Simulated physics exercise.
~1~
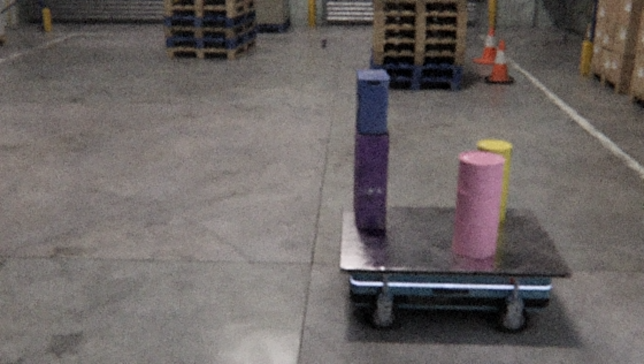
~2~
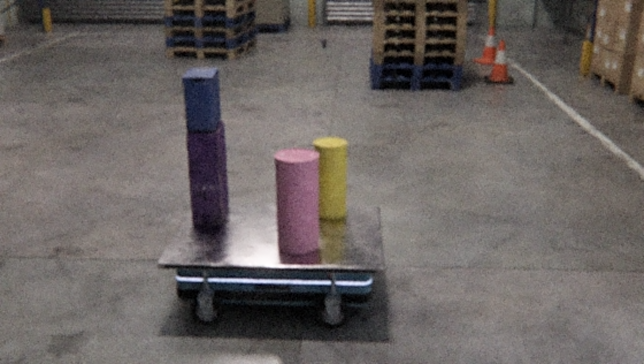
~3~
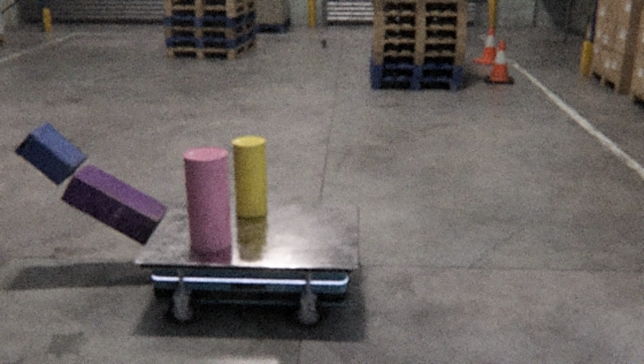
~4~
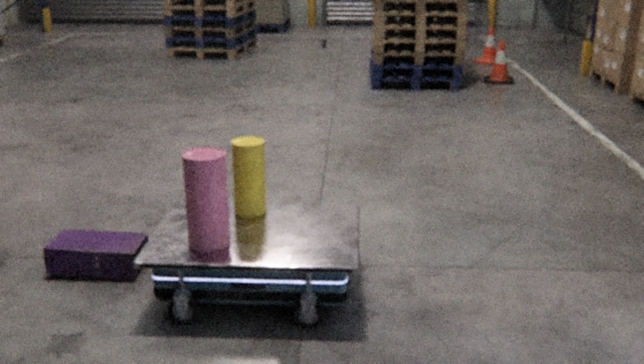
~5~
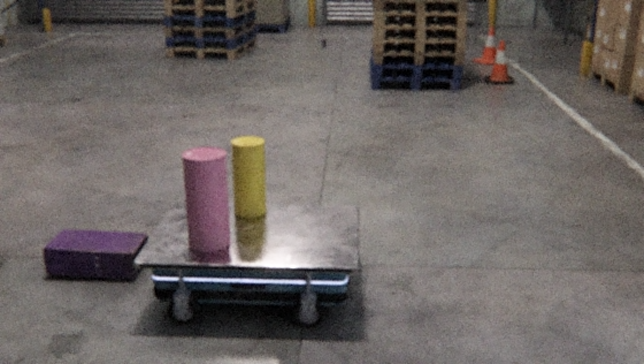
The clip opens on a low, flat-decked robot cart in a warehouse, carrying a blue tote stacked on an upright purple box, with a pink canister and a yellow canister standing nearby. The cart travels left across the concrete floor with its load still upright. As it comes to a stop, the box and tote topple together off the left edge of the deck, separating as they fall. The purple box lands on its side beside the cart, while the blue tote is no longer visible. Both canisters remain standing on the motionless cart.
